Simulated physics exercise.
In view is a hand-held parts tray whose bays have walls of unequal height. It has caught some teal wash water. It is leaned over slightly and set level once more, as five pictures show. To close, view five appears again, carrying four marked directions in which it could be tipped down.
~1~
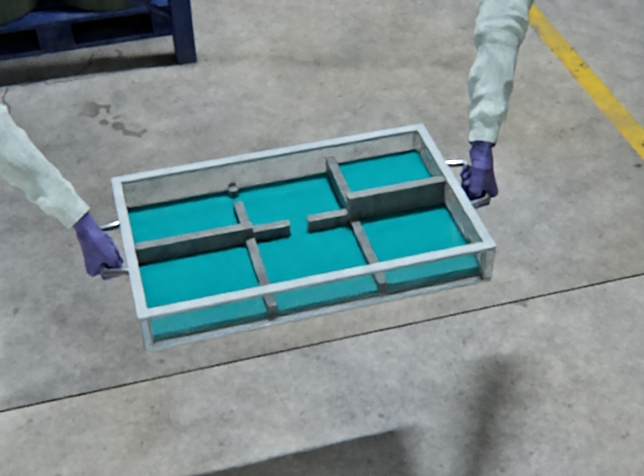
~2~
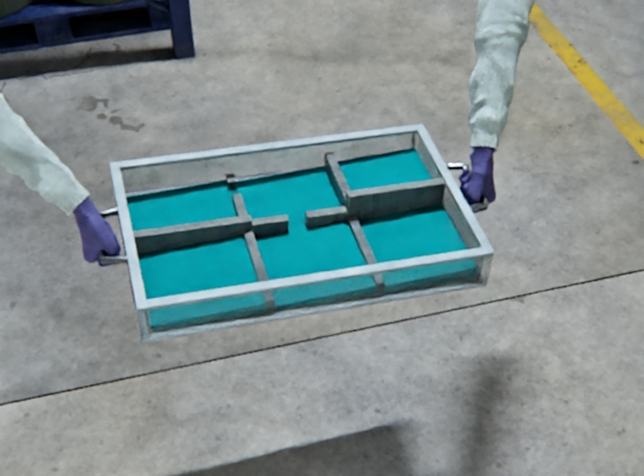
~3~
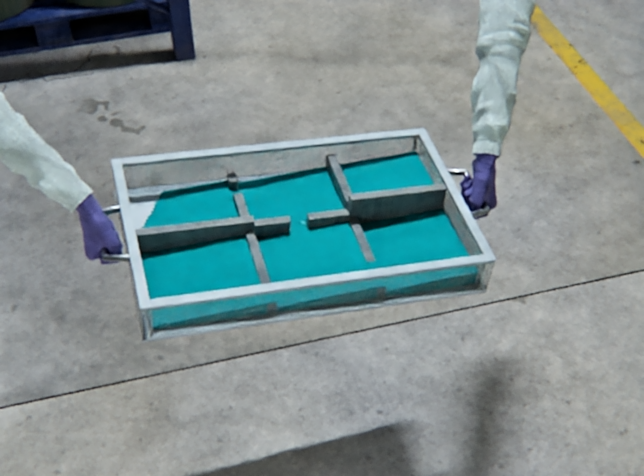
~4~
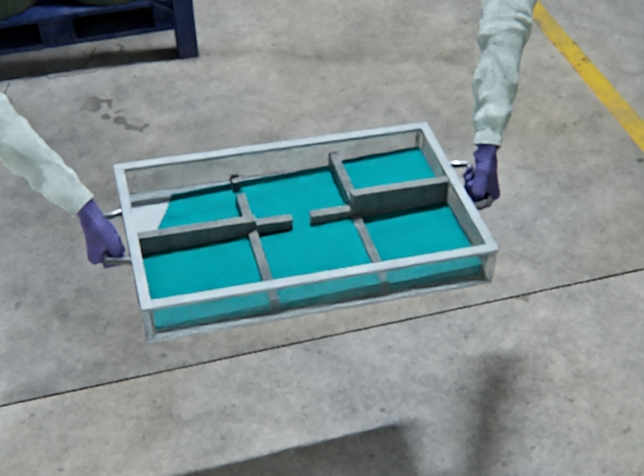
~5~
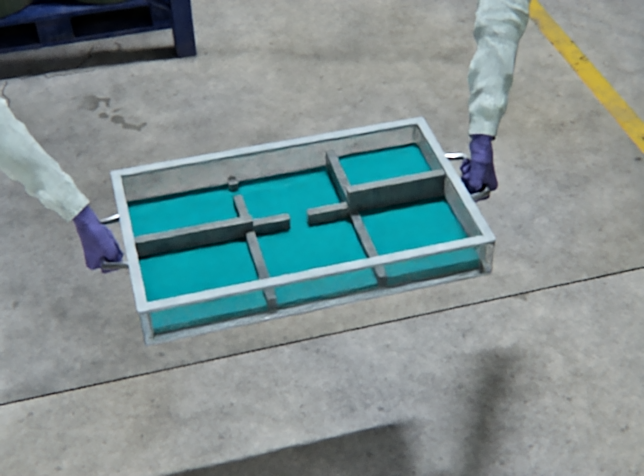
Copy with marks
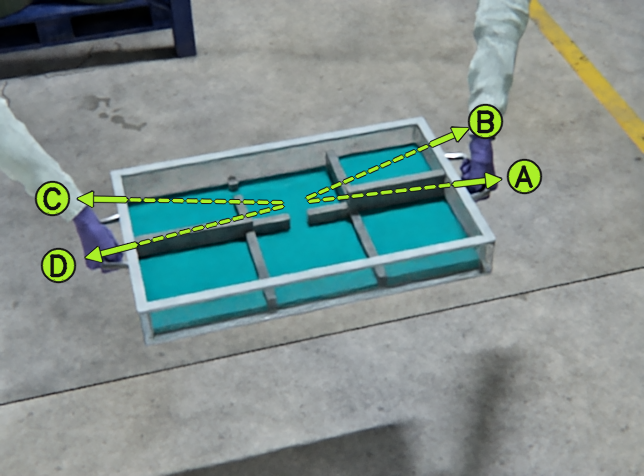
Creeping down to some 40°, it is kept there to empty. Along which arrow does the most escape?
C.
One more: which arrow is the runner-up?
B it is.
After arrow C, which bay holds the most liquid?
That is the back left bay.
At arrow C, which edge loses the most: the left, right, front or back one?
Over the left one.
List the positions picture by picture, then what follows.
In the first picture, the tray is level; deepest in the back right bay, at (385, 180), shallowest in the front middle.
In the second picture, tipped about 4° down to the front right; no wall is crossed.
In the third picture, tipped about 6° down to the front right; liquid runs over two walls.
In the fourth picture, tipped about 3° down to the front right; no wall is crossed.
In the fifth picture, the tray is level; deepest in the back right bay, at (385, 173), shallowest in the back middle.
On the marked copy, A ends at (495, 179); B ends at (463, 130); C ends at (83, 198); D ends at (91, 256).
With A, about 40 % stays in the tray, the largest part in the front right bay.
With B, about 28 % stays in the tray, the largest part in the front right bay.
With C, about 21 % stays in the tray, the largest part in the back left bay.
With D, about 36 % stays in the tray, the largest part in the front left bay.
